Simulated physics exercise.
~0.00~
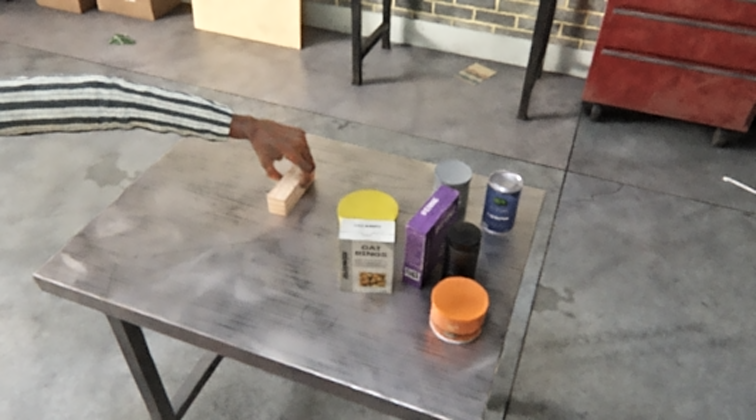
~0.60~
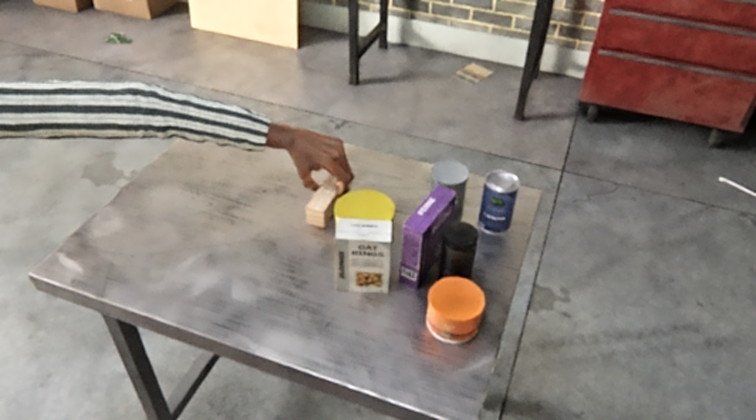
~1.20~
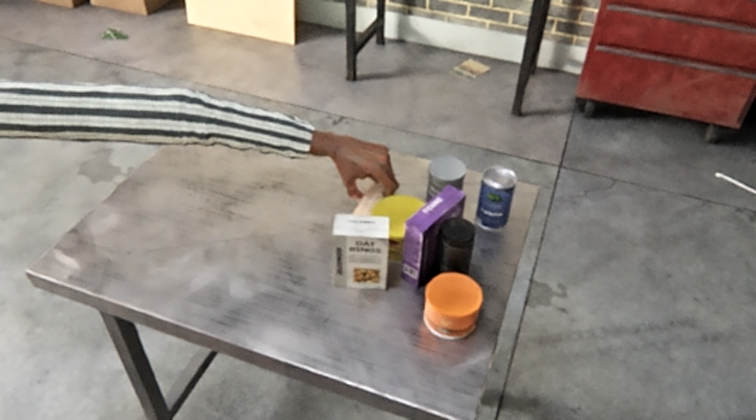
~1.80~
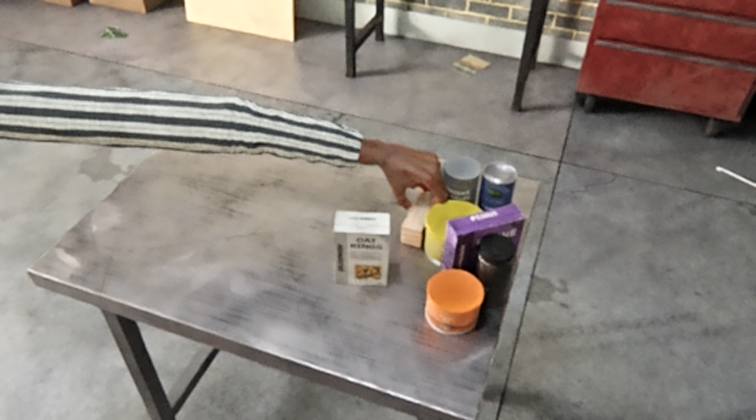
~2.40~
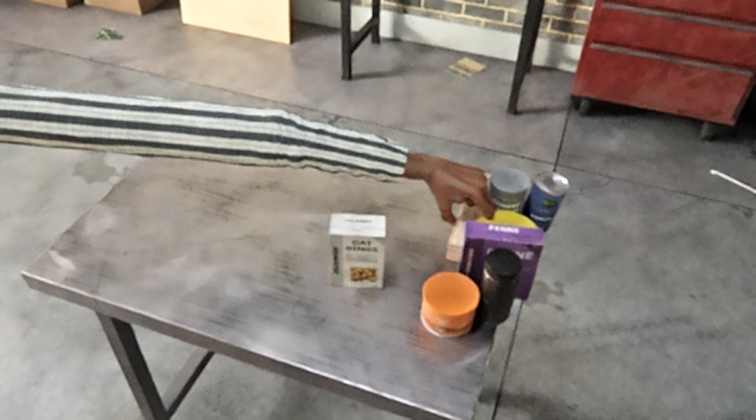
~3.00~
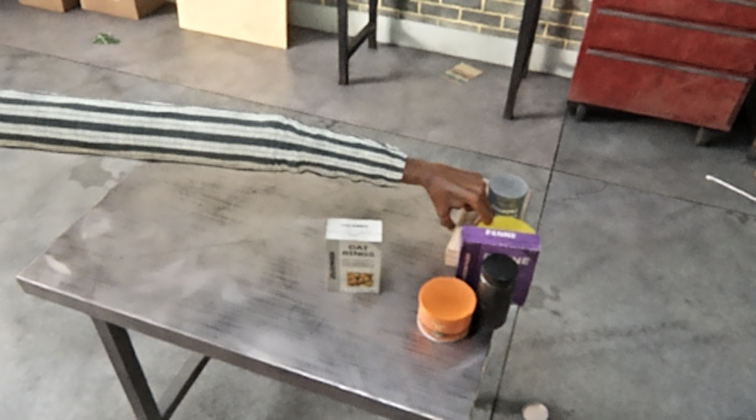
A hand in a striped sleeve slid a small wooden block rightward across a metal table, shoving a yellow-lidded tub, purple box, black jar and grey tin toward the edge until the blue tin fell to the floor, while the orange-lidded tub and white box stayed put.
